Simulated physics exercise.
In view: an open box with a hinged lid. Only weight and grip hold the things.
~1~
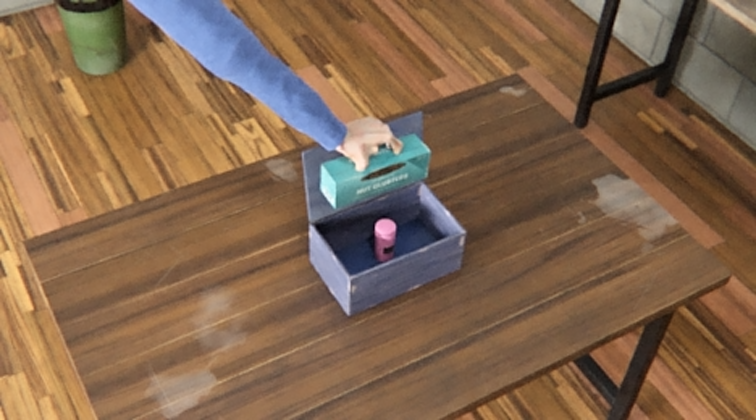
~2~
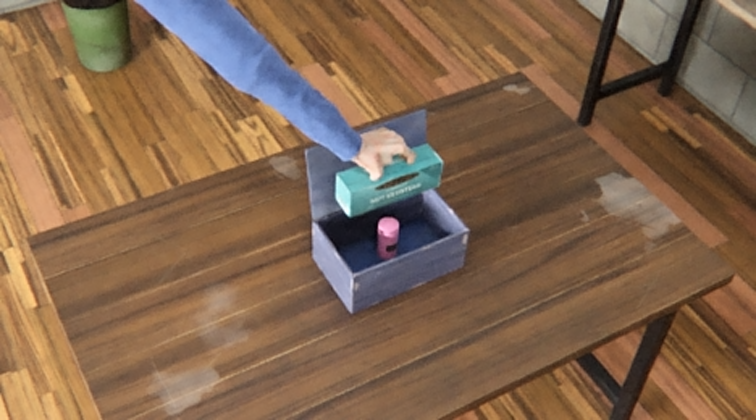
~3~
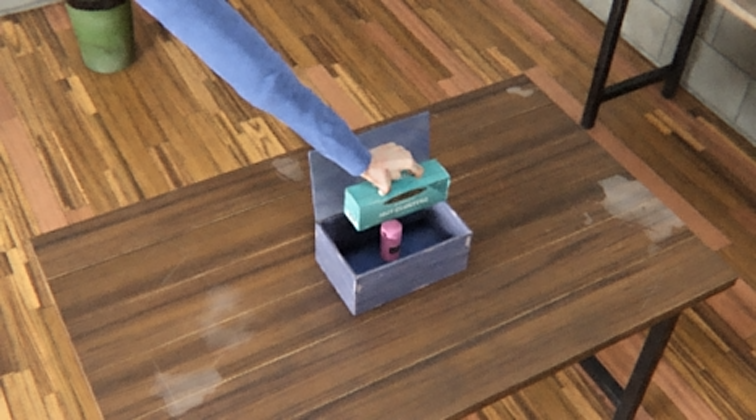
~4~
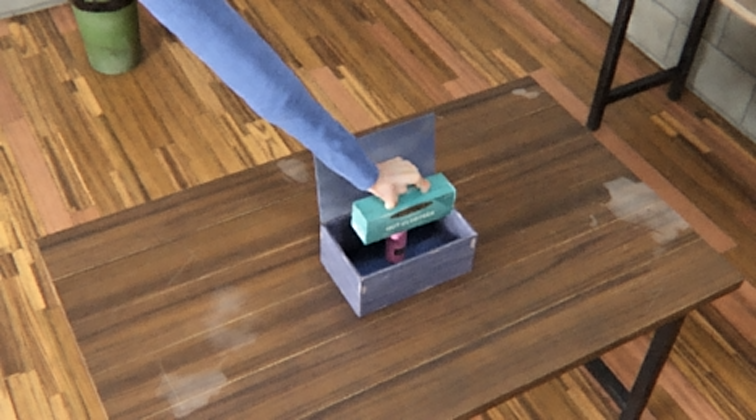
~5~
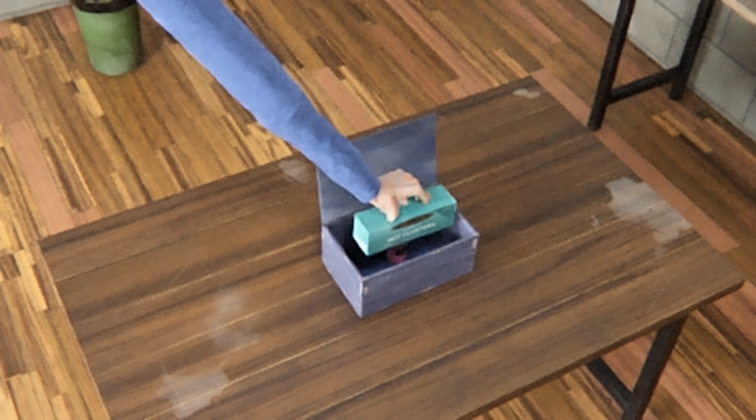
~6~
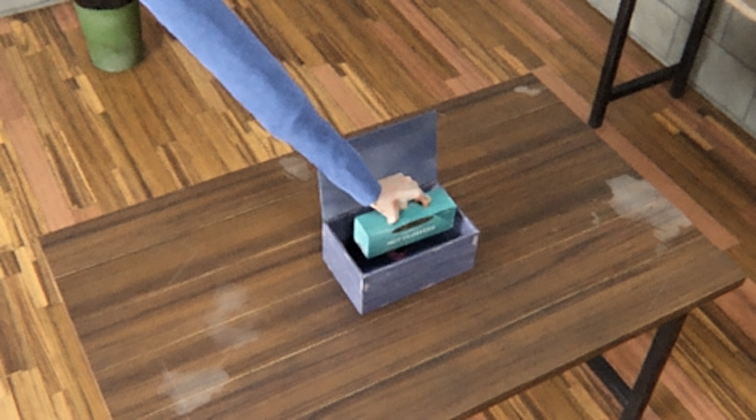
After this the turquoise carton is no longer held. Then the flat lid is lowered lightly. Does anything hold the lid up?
Here the lid sits on the rim.
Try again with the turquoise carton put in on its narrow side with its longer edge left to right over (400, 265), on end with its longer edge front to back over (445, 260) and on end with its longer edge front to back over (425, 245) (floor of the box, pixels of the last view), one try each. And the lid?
In the first case it sits on the rim; in the second case it will not close; in the third case it is held up.
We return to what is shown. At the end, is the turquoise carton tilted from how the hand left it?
The turquoise carton tips.
Then, 0.50 s past the last view, turquoise carton on its side near (405, 261); pink shaker rocked 6° from its first pose.
Then, 1.30 s past the last view, lid 78° above the rim; turquoise carton on its side near (404, 261).
Then, 1.80 s past the last view, lid 40° above the rim; turquoise carton on its side near (404, 261).
Then, 2.10 s past the last view, lid 10° above the rim; turquoise carton on its side near (404, 261).
Finally, lid shut; down or leaning hard in the box, turquoise carton; pink shaker still in place. Final places as the last picture's camera would see them, turquoise carton near (404, 261).
